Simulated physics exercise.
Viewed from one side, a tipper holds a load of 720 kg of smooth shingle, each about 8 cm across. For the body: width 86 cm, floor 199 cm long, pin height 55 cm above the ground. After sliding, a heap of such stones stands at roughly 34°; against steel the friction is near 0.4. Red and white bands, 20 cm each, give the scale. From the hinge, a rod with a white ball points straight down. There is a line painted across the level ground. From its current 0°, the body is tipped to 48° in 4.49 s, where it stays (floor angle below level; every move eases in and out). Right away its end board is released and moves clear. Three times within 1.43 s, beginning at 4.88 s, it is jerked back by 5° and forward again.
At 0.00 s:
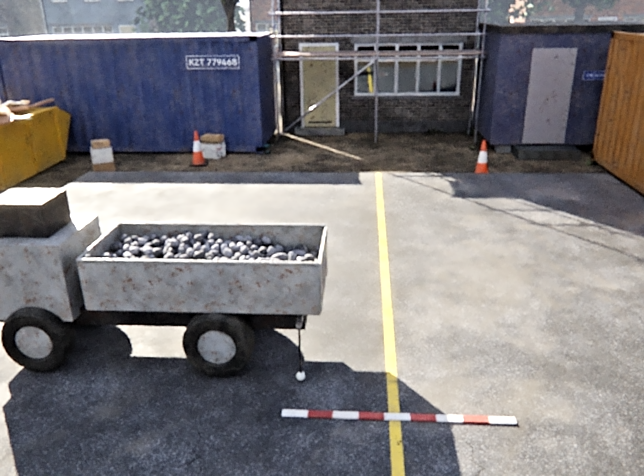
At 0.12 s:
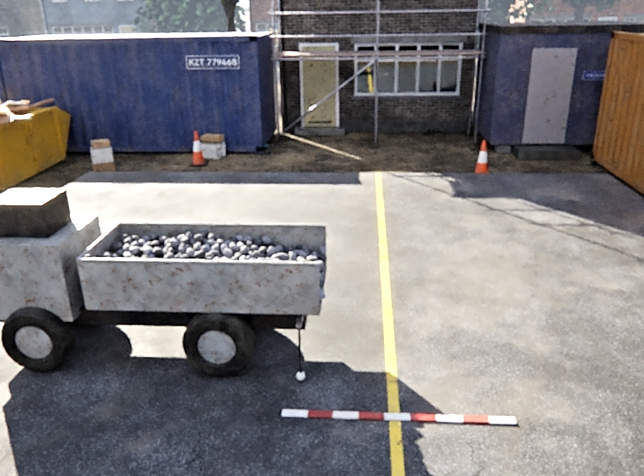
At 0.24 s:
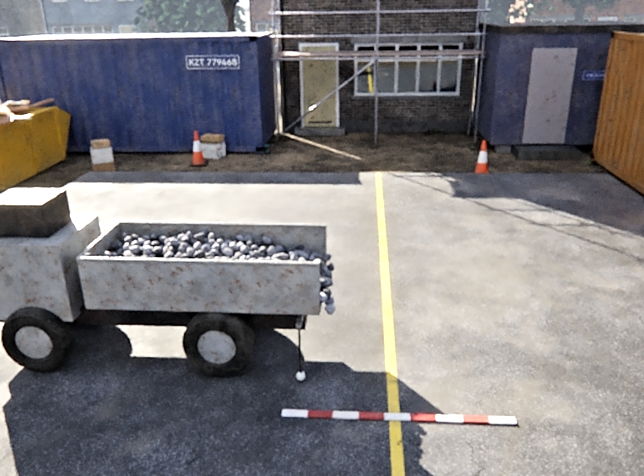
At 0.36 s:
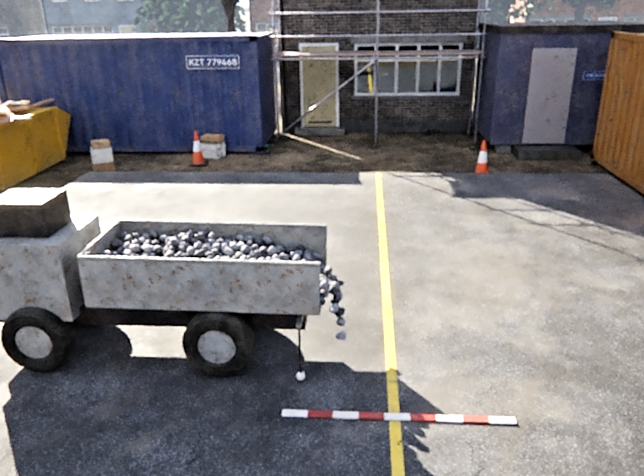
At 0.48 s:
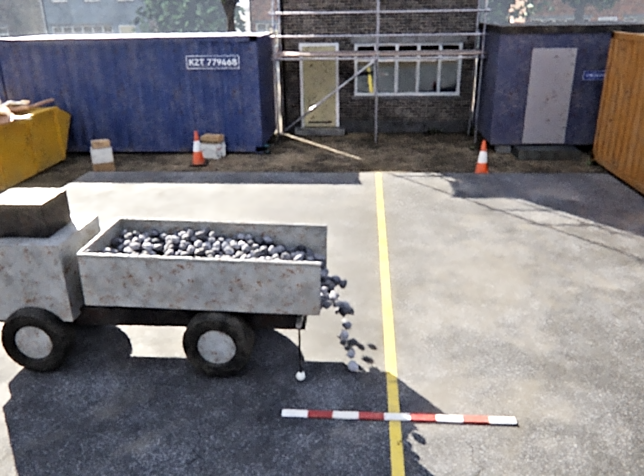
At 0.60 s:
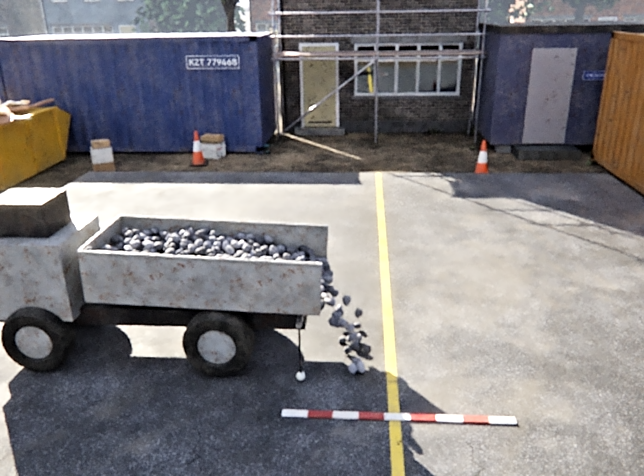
To begin with, a grey tipper truck filled with smooth, rounded stones stands still on level ground beside a painted yellow line. Next, a few stones slip out over the right end of its body, then more tumble down in a thin stream onto the ground, while the body tilts very slightly.
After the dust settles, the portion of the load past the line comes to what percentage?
It comes to roughly 55 per cent.
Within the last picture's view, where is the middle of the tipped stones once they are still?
The tipped stones centre close to (397, 342).
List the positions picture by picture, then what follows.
Lip at (320, 314), floor tilted 0°, highest stones at (190, 238), in the first picture.
The body is at 0°, its lip at (320, 314); the top of the load is at (190, 238); the stones move at 0.1 m/s on average, in the second picture.
The body is at 0°, its lip at (320, 314); the top of the load is at (190, 238); 1 % has left, in the third picture.
Lip at (320, 314), floor tilted 1°, highest stones at (191, 237); 2 % has left, in the fourth picture.
The body is at 2°, its lip at (320, 314); the top of the load is at (183, 237); 3 % has left, in the fifth picture.
The body is at 2°, its lip at (320, 315); the top of the load is at (165, 234); 3 % has left, in the sixth picture.
After 3.4 s the floor is at 41°; 16 % in the body, 50 % short of the line, 35 % past the line; the foremost stones are at (482, 345).
After 4.6 s the floor is at 48°; 0 % in the body, 45 % short of the line, 55 % past the line; the foremost stones are at (521, 346).
After 6.8 s the floor is at 48°; 0 % in the body, 45 % short of the line, 55 % past the line; the foremost stones are at (521, 346).
After 9.4 s the floor is at 48°; 0 % in the body, 45 % short of the line, 55 % past the line; the foremost stones are at (521, 346).
